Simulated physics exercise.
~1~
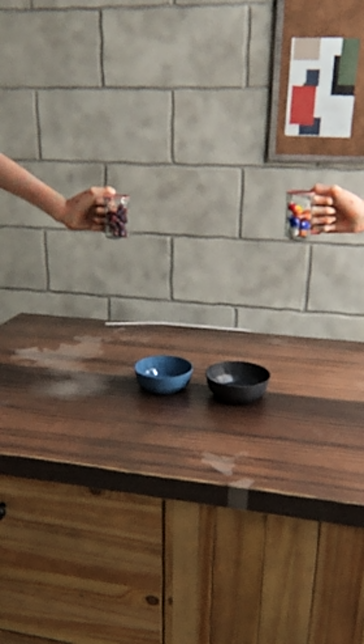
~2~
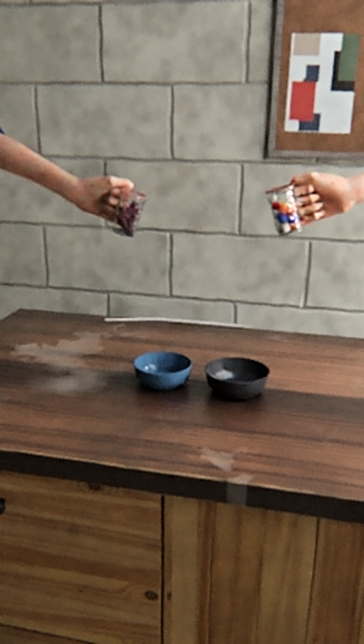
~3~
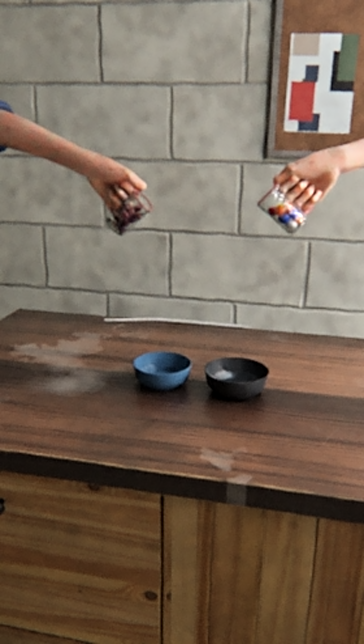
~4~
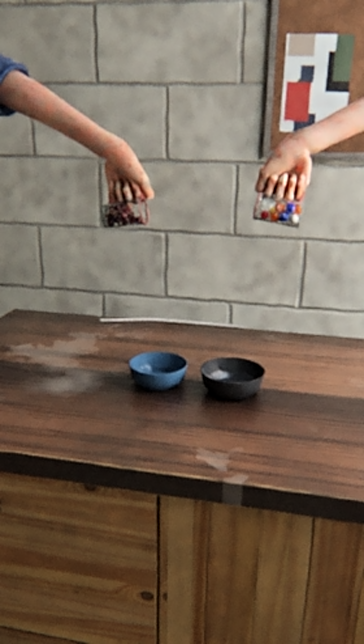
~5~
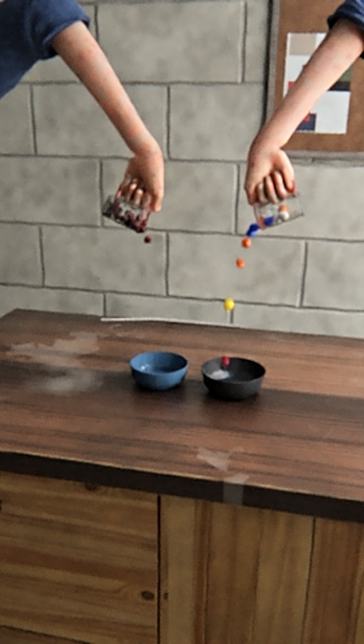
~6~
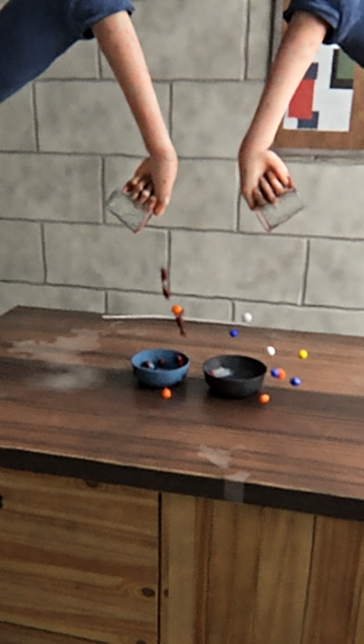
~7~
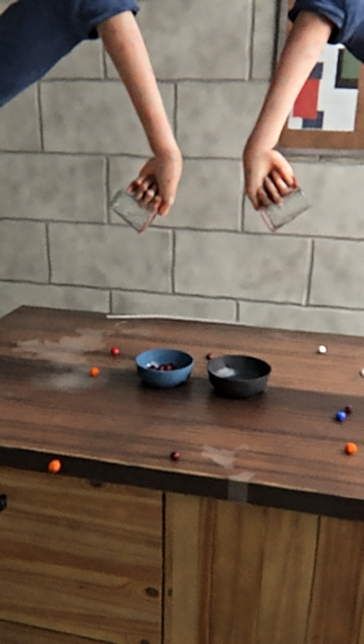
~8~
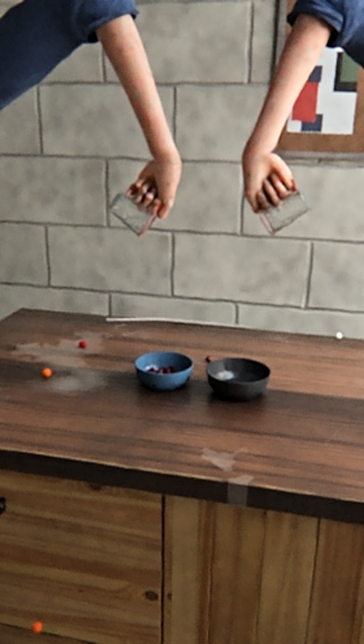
In this clip, two hands tip glasses of small loose pieces over a blue bowl and a black bowl on a wooden table; most dark pieces land in the blue bowl while the multicoloured balls bounce and scatter, leaving the glasses upside down and empty.
